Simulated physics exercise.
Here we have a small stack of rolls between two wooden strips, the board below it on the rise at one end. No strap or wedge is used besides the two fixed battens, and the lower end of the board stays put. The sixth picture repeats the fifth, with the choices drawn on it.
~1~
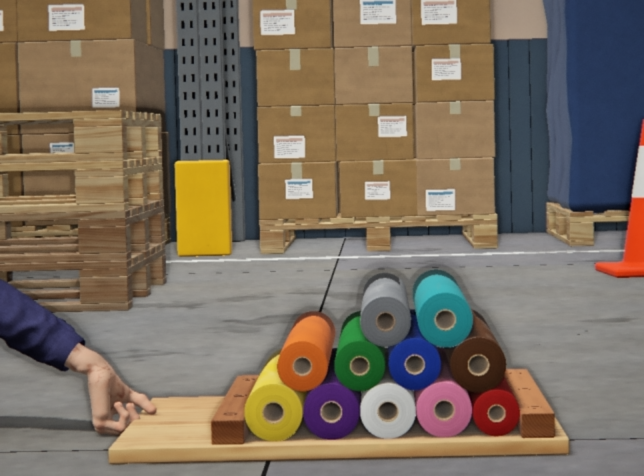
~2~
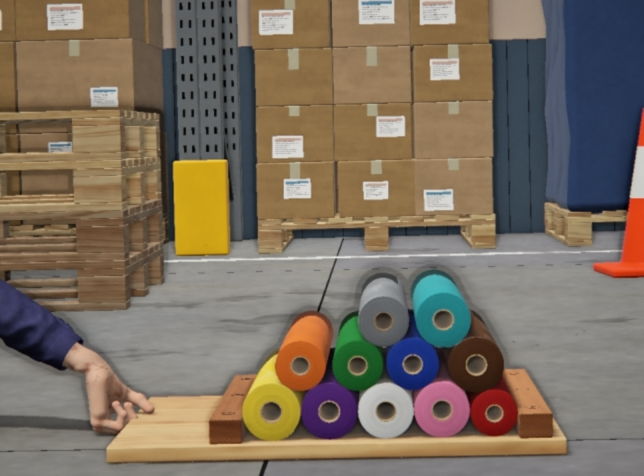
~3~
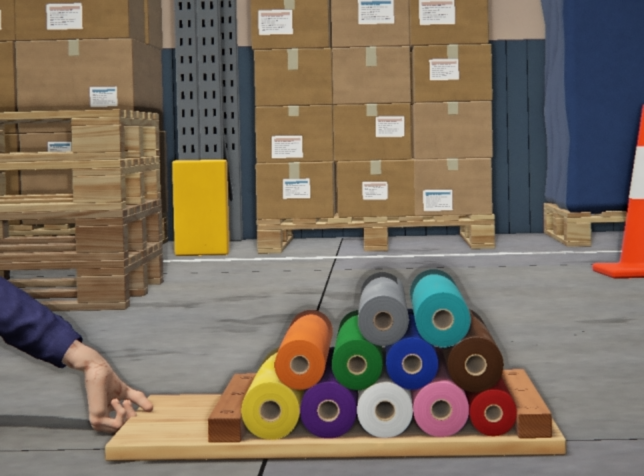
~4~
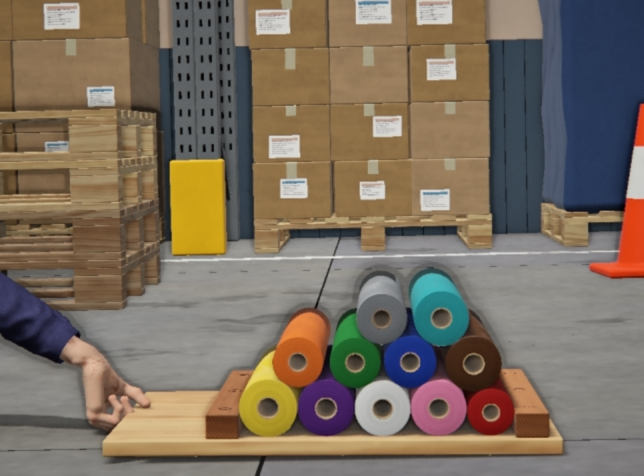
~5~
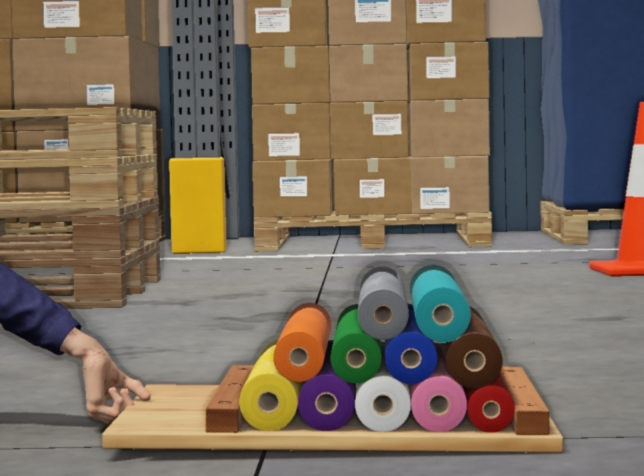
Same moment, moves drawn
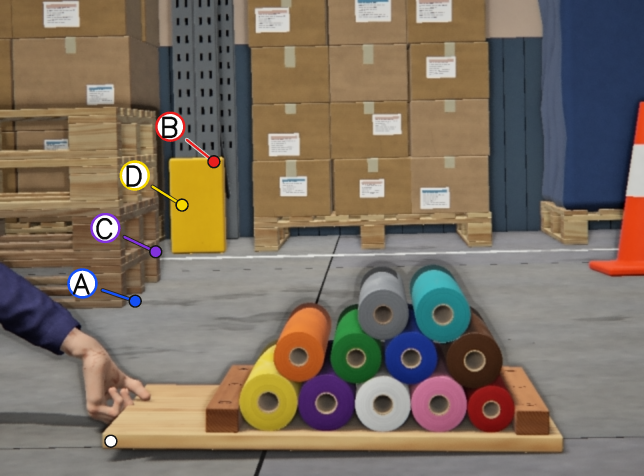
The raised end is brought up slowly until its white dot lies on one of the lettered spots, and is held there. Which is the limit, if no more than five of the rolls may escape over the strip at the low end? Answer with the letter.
At most to C.
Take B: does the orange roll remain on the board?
No, with B.
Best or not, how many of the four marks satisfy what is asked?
The number is two.
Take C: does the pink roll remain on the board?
The pink roll: Yes.
On the marked copy, A at (135, 301); B at (214, 162); C at (156, 252); D at (182, 205); the white dot at (111, 441).
Following C. Soon after the start, board at 16°.
Later, board at 27°.
In the end, board at 27°, two over the low batten (brown, turquoise).
As for the rest, A two over the low batten (brown, turquoise); B six over the low batten; D six over the low batten.
